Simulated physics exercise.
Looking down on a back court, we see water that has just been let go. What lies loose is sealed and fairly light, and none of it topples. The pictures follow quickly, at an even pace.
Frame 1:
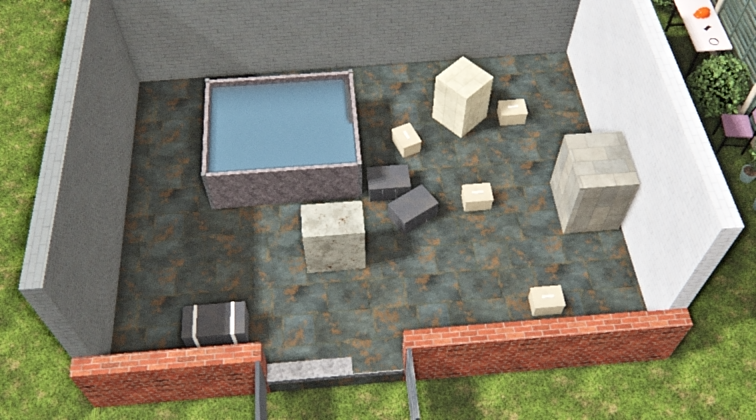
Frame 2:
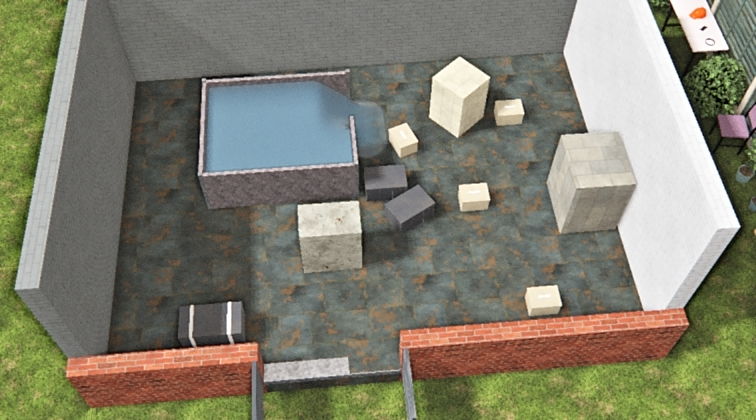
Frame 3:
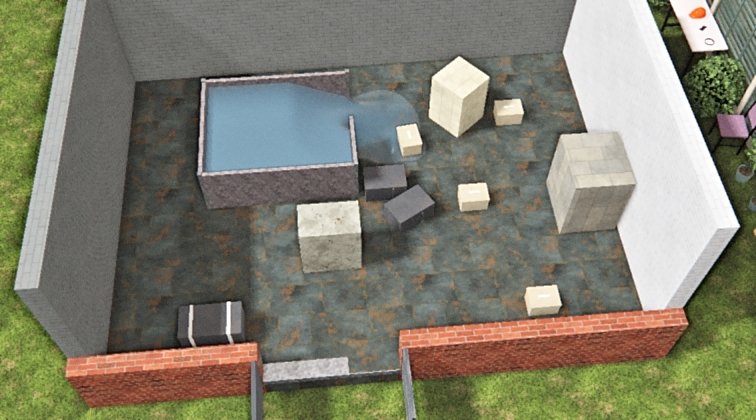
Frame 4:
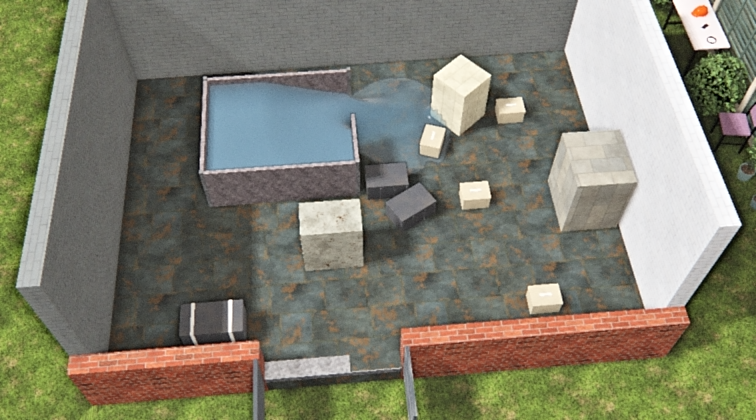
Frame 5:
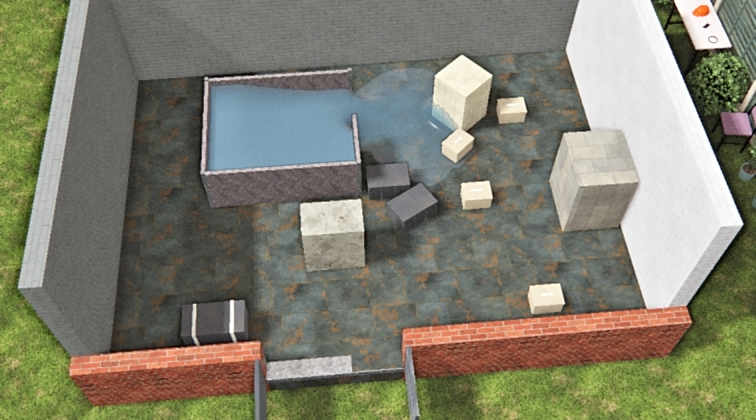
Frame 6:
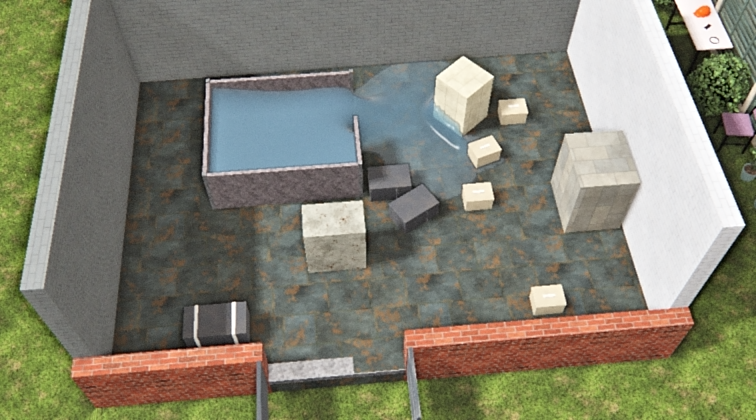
Walled back court seen from above, water pouring from a raised pool's right side and pushing one small pale block rightward.
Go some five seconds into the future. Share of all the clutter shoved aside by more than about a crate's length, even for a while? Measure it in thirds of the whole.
The share is one to two thirds of the whole.
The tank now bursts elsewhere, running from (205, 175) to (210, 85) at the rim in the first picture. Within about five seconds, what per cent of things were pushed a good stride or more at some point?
Estimate: Some 30 per cent.
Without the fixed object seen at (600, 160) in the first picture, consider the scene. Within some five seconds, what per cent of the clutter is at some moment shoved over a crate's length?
Around 40 in a hundred.
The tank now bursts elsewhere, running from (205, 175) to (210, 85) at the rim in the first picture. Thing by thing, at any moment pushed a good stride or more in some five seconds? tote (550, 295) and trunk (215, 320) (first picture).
First beyond that mark, then beyond that mark.
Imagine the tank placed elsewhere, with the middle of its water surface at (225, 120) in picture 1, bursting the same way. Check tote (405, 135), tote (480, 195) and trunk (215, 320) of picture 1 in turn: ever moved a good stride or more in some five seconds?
First got that far, then got that far, then never got that far.
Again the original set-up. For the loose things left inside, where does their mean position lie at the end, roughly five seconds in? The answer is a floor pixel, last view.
(400, 217).
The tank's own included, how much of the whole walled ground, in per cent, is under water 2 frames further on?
25 per cent, roughly.
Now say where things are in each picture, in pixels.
The first picture shows a tote at (407, 135) rests on the ground; a tote at (548, 297) rests on the ground; 0 of 7 have shifted.
The second picture shows a tote at (404, 135), on the bottom; a tote at (545, 297), on the bottom; 0 of 7 have shifted.
The third picture shows a tote at (410, 135), on the bottom, close to its start; a tote at (544, 296), on the bottom; 1 of 7 have shifted.
The fourth picture shows a tote at (433, 136) rests on the ground, a stride from its start; a tote at (546, 295), on the bottom; 1 of 7 have shifted.
The fifth picture shows a tote at (458, 141) rests on the ground, a stride from its start; a tote at (547, 295), on the bottom; 1 of 7 have shifted.
The sixth picture shows a tote at (485, 147) rests on the ground, a stride from its start; a tote at (549, 296), on the bottom; 1 of 7 have shifted.
A moment on, 1 of 7 are well off their spots; 0 afloat.
Next, 2 of 7 are well off their spots; 1 afloat.
Later, 3 of 7 are well off their spots; 2 afloat.
In the end, 4 of 7 are well off their spots, and 4 have been at some point; 3 afloat.
